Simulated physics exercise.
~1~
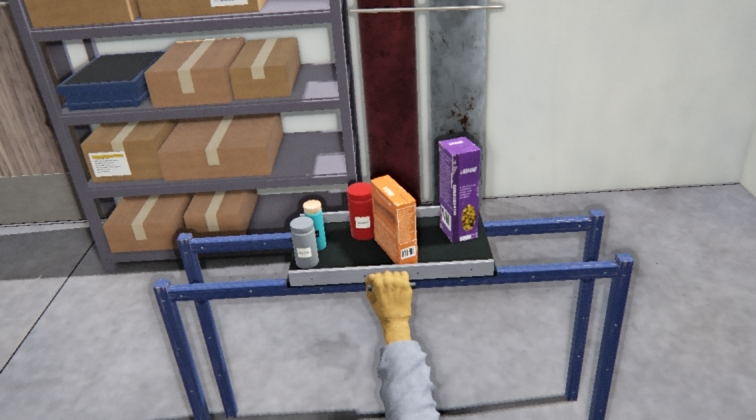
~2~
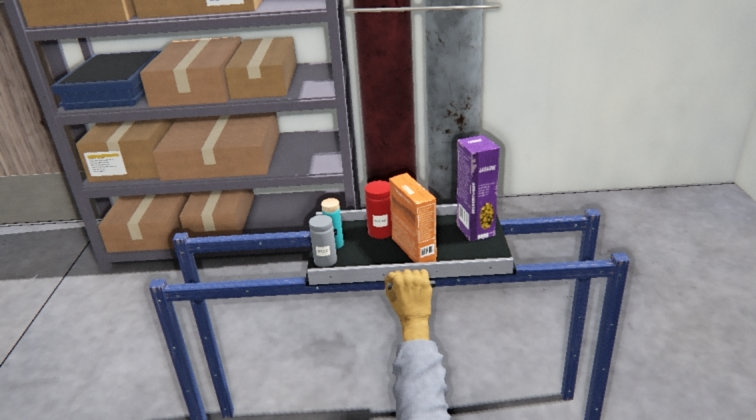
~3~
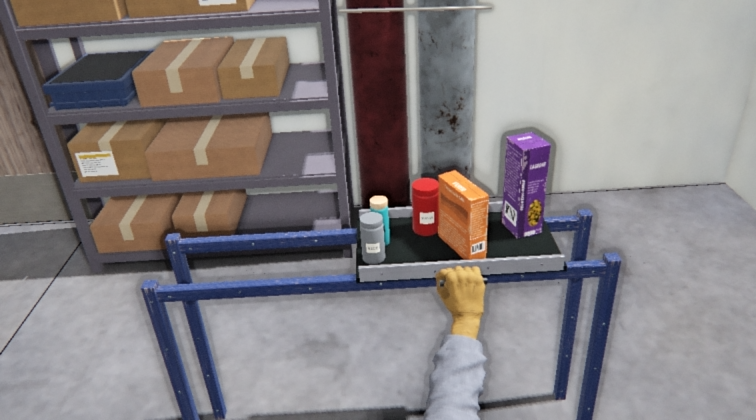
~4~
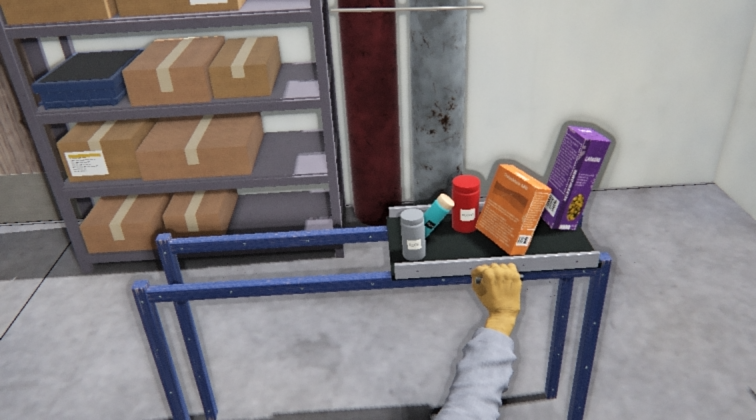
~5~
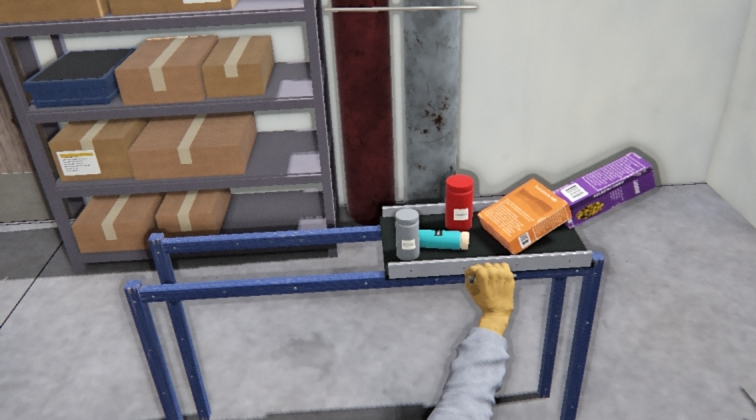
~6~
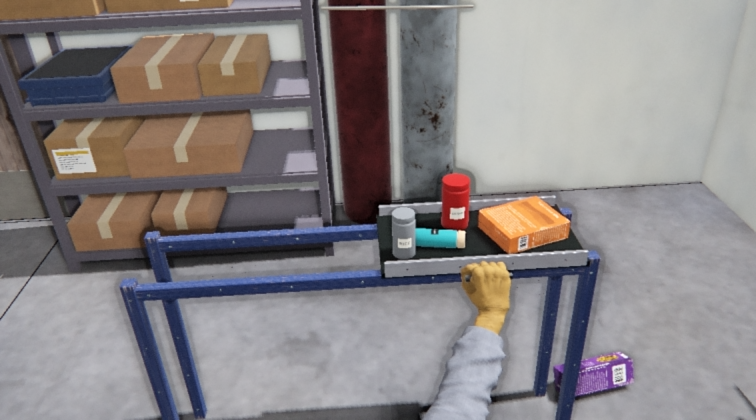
On a blue rail frame, a gloved hand slides a tray right, toppling three items, one off.
